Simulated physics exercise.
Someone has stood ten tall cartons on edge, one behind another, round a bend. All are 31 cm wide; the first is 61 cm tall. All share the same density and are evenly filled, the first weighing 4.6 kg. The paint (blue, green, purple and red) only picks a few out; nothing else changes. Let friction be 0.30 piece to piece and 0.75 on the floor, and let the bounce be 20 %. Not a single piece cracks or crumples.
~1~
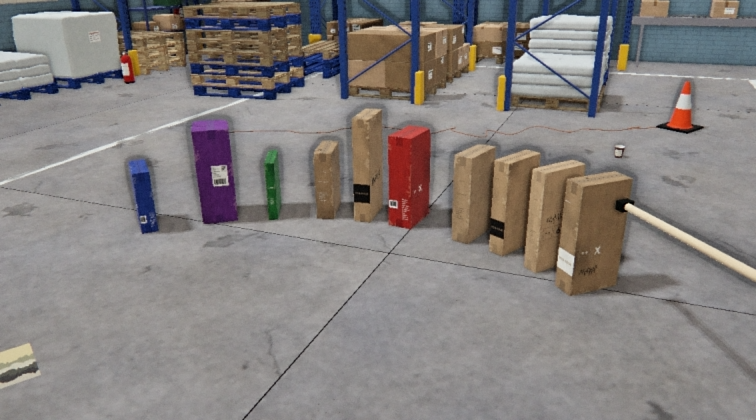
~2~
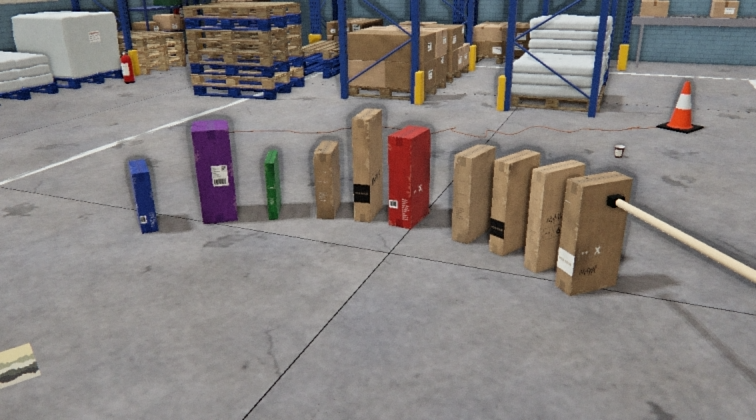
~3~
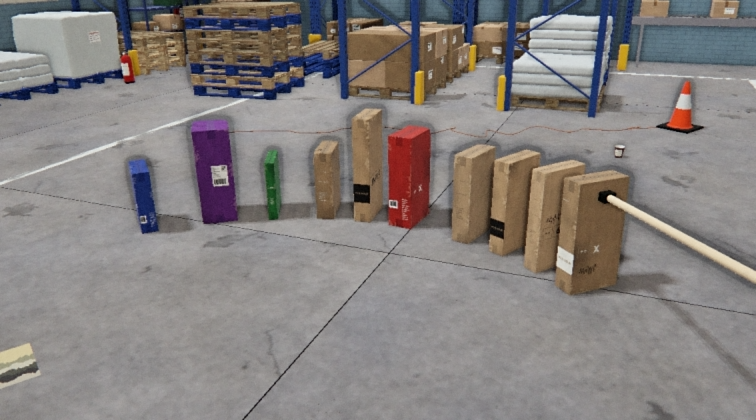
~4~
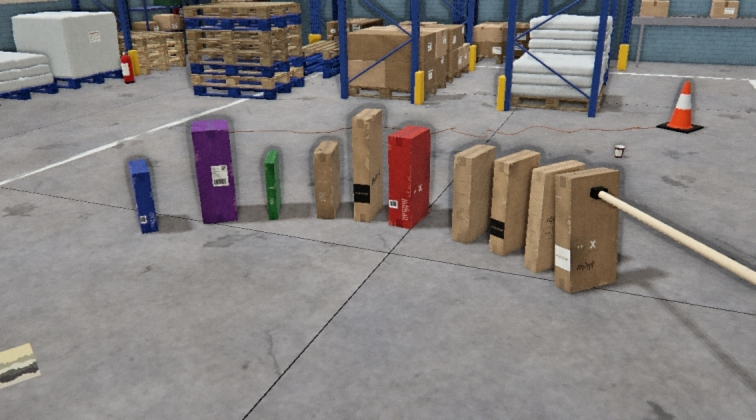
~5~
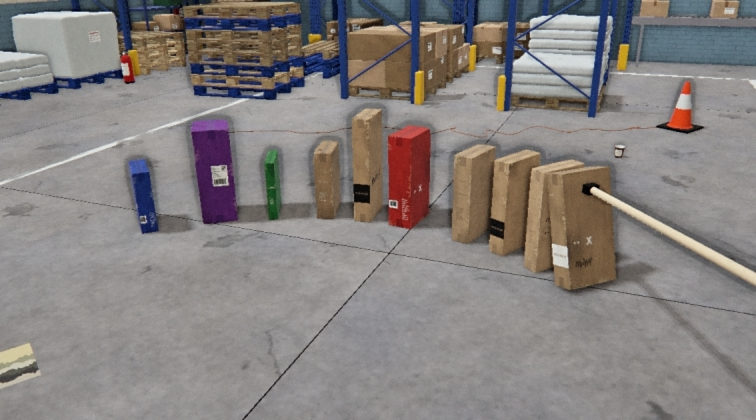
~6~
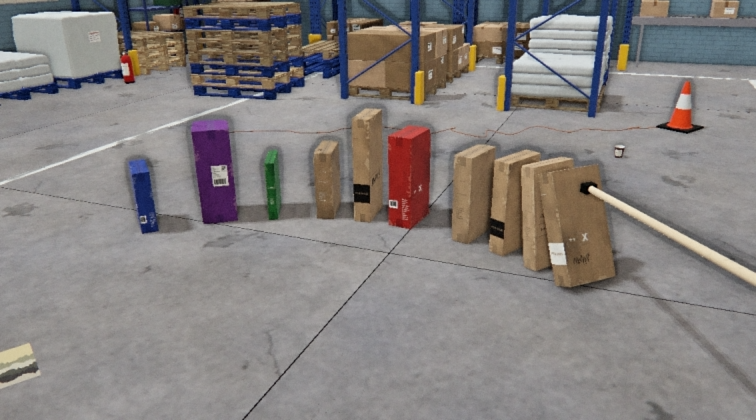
A pole moves left and pushes the nearest brown carton, which leans slightly left.
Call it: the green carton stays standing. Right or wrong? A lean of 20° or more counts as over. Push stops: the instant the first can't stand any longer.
Wrong.
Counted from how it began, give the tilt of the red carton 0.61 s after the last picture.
About 5°.
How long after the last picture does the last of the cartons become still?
Near 2.0 s.
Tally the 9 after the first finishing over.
Count: 7.
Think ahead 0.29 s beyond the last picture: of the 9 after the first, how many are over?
It's 1 by that point.
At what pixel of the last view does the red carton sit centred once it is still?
In the last picture it sits at roughly (368, 181).
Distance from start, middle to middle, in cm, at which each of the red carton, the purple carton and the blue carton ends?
Roughly red 40 cm, purple 10 cm, blue 0 cm.
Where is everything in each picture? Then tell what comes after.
In the first picture (places mark the middle of the side facing us), pole end (620, 207) 10 cm from the first carton; green carton (271, 192); red carton (400, 184); purple carton (216, 178); the rest undisturbed.
The second picture shows pole end (611, 202) 41 mm from the first carton; green carton (271, 192).
The third picture shows pole end (602, 198) pushing; green carton (271, 192).
The fourth picture shows pole end (594, 194) pushing; green carton (271, 192); the rest undisturbed.
The fifth picture shows pole end (586, 190) pushing; green carton (271, 192); the rest undisturbed.
The sixth picture shows pole end (584, 189) stopped; green carton (271, 192); red carton (400, 184); purple carton (216, 178); steepest lean 8°, the carton at (528, 219); one has shifted.
Then, 0.29 s after the last picture, 1 of the 9 other cartons over; green carton unmoved.
Then, 0.61 s after the last picture, 3 of the 9 other cartons over; green carton unmoved; red carton leaning 6°.
Then, 1.01 s after the last picture, 6 of the 9 other cartons over; green carton unmoved; red carton leaning 43°.
Then, 1.29 s after the last picture, 7 of the 9 other cartons over; green carton leaning 59°; red carton leaning 68°.
At rest, 7 of the 9 other cartons over; green carton lying flat; red carton leaning 68°; purple carton shifted 7 cm. Two left standing. As the last picture would show them, middles, green carton near (257, 208), red carton near (368, 181).
